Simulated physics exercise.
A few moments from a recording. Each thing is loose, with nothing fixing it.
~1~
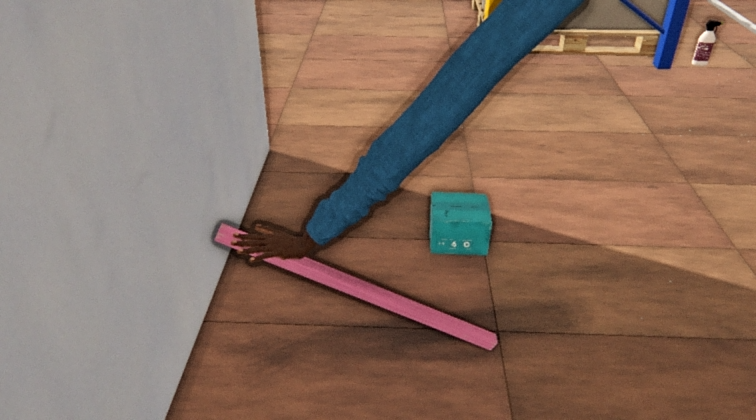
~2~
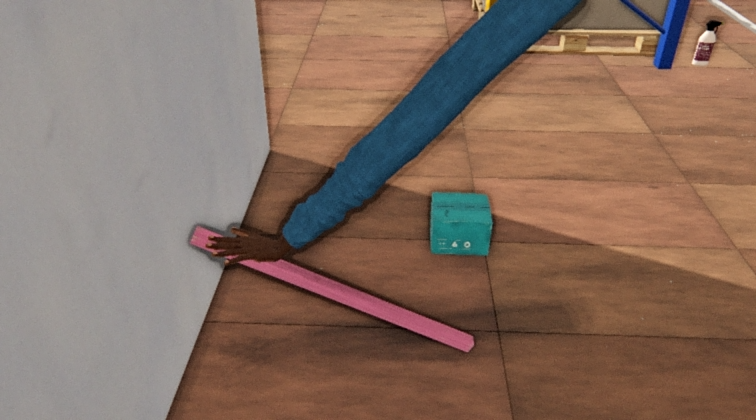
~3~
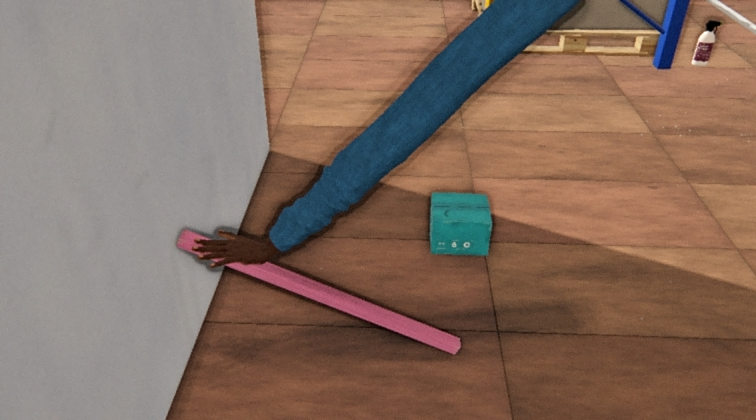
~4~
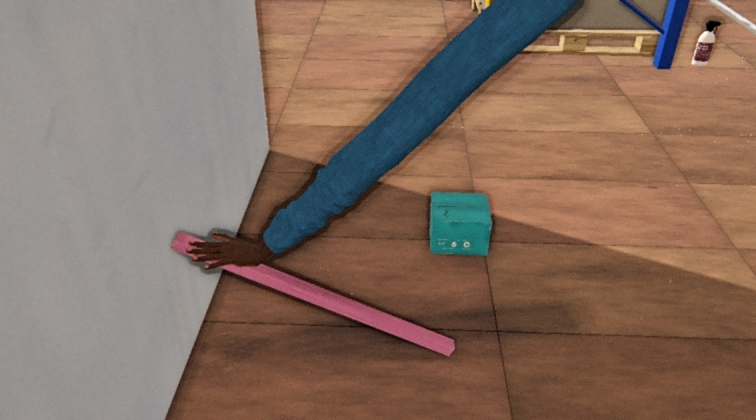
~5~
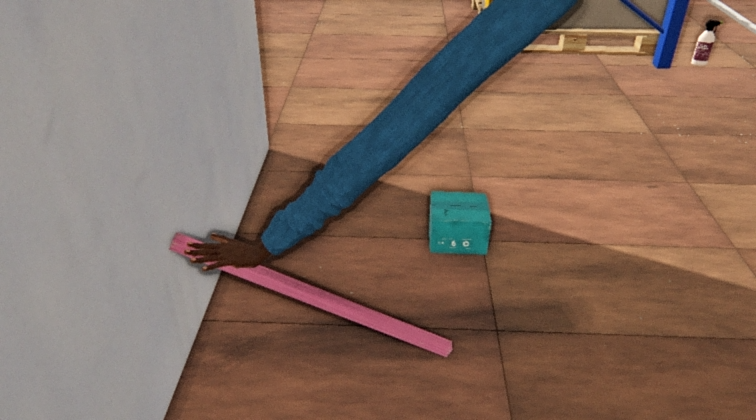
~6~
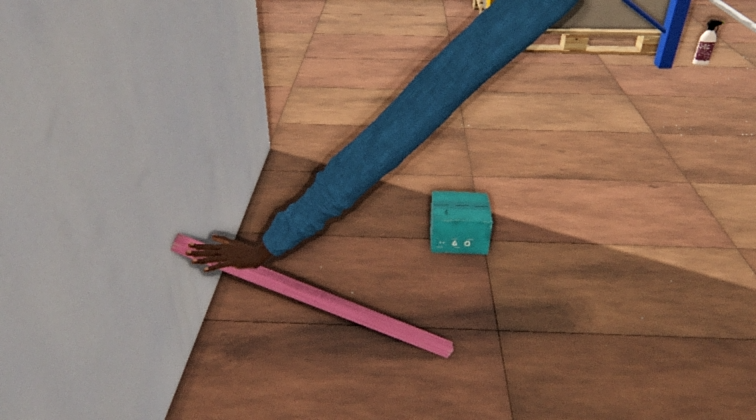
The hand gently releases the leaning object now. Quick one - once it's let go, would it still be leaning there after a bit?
No, it slides off.
Then, 0.20 s on from there, pink pole 3° lower than it was left near (323, 304).
Then, 0.30 s on from there, pink pole 13° lower than it was left near (331, 323).
Then, 0.40 s on from there, pink pole 26° lower than it was left near (336, 345).
In the end, moved from the start, pink pole; turquoise box unmoved. At the end, from the last picture's camera, pink pole near (336, 346). The pole gives way.
